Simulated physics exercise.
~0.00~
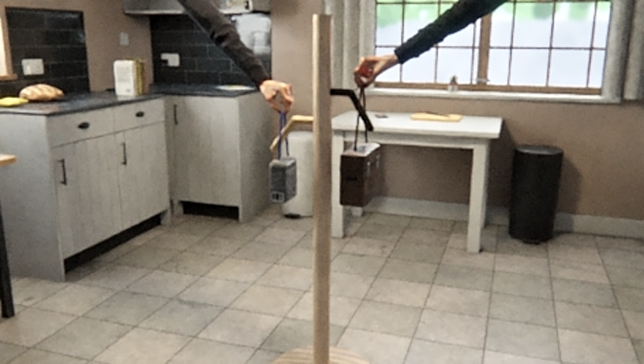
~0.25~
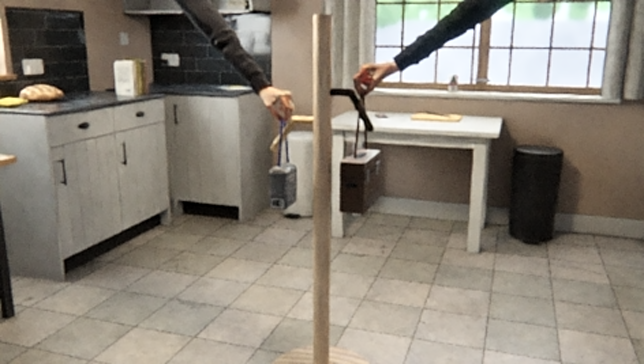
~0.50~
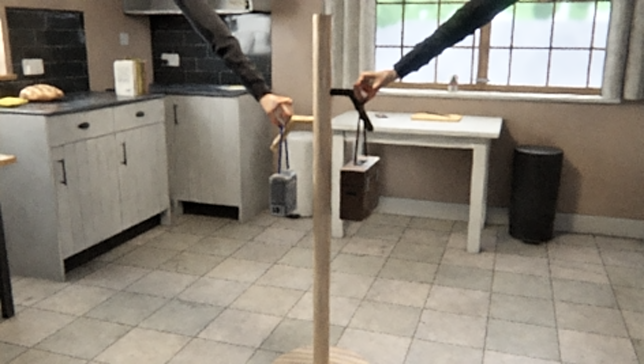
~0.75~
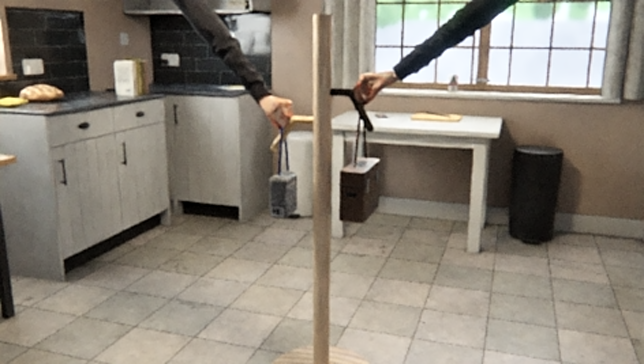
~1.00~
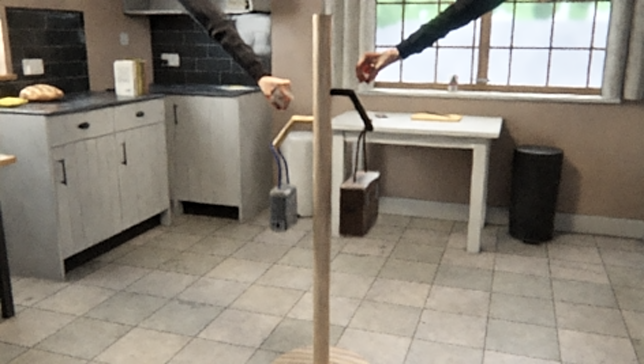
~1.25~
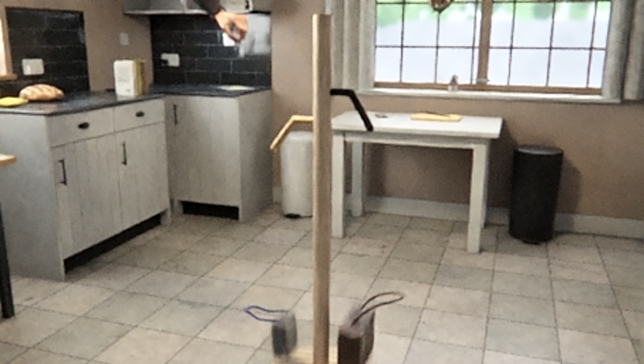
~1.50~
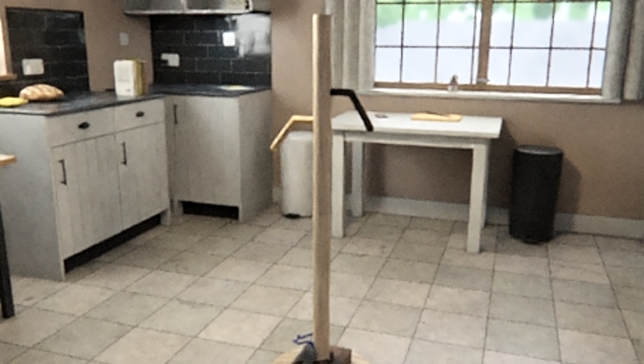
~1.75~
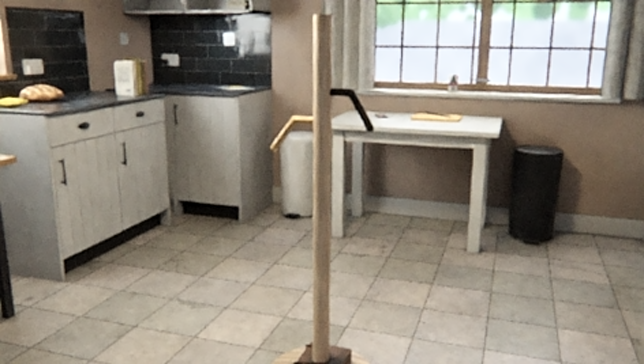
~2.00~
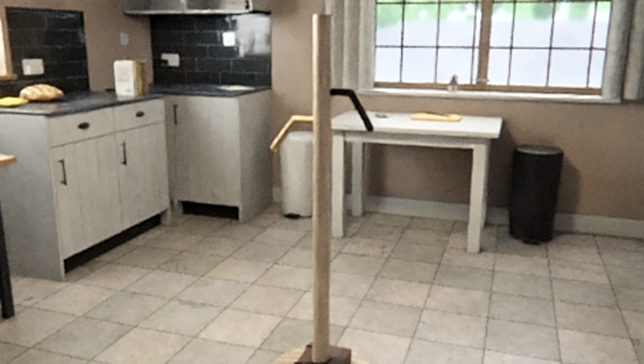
Two hands lower a grey pouch and a brown case by their loops beside the two pegs of a wooden post in a kitchen, then let go and withdraw. Both items drop, and the brown case ends on its side at the post's base, the pouch out of view.
